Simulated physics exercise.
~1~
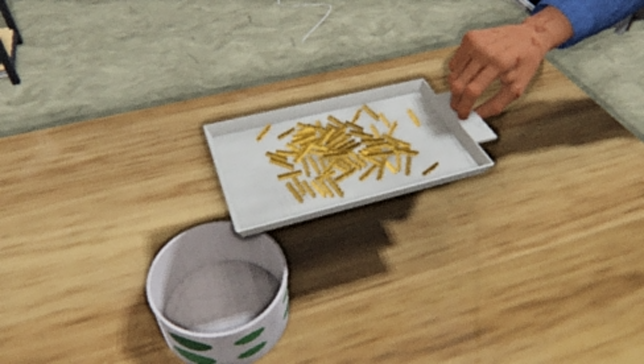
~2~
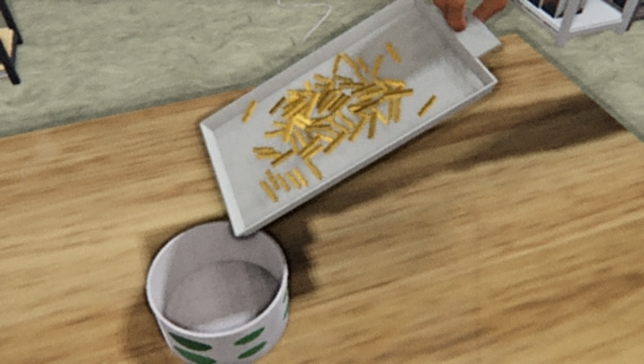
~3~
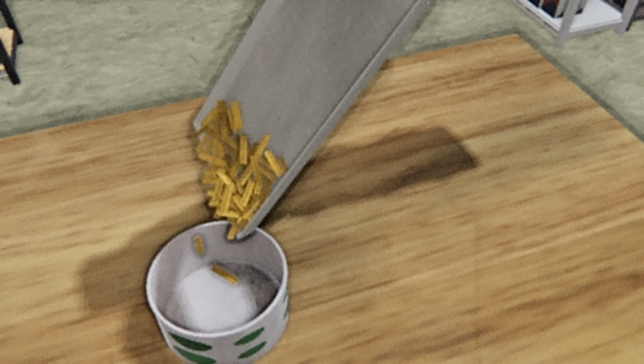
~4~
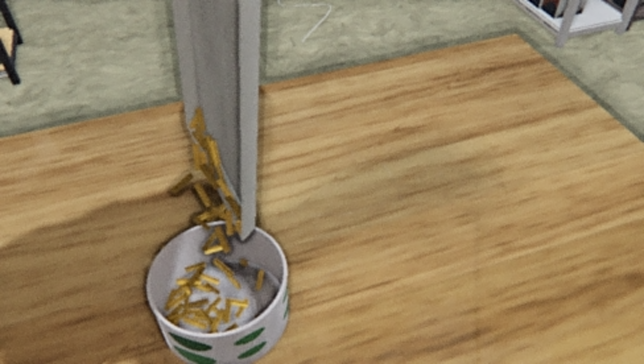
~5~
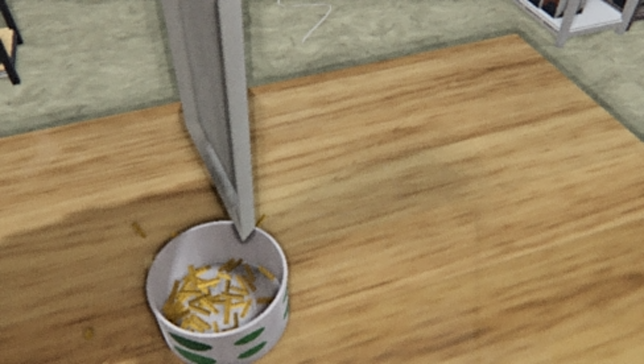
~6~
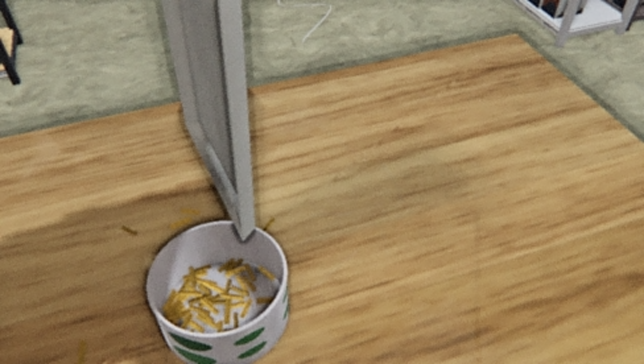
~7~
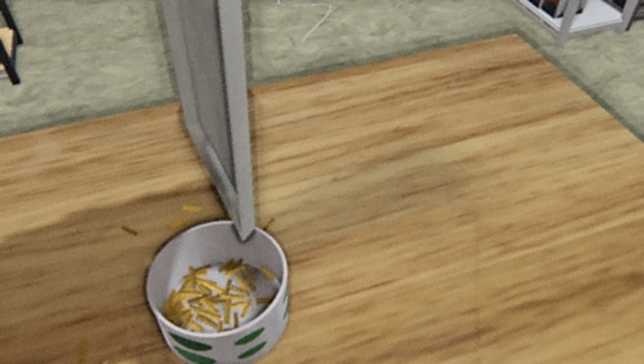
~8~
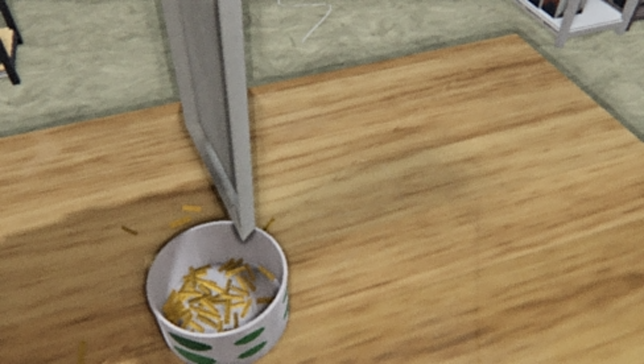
On a wooden table, a hand tips pasta from a tray, mostly into a pot.
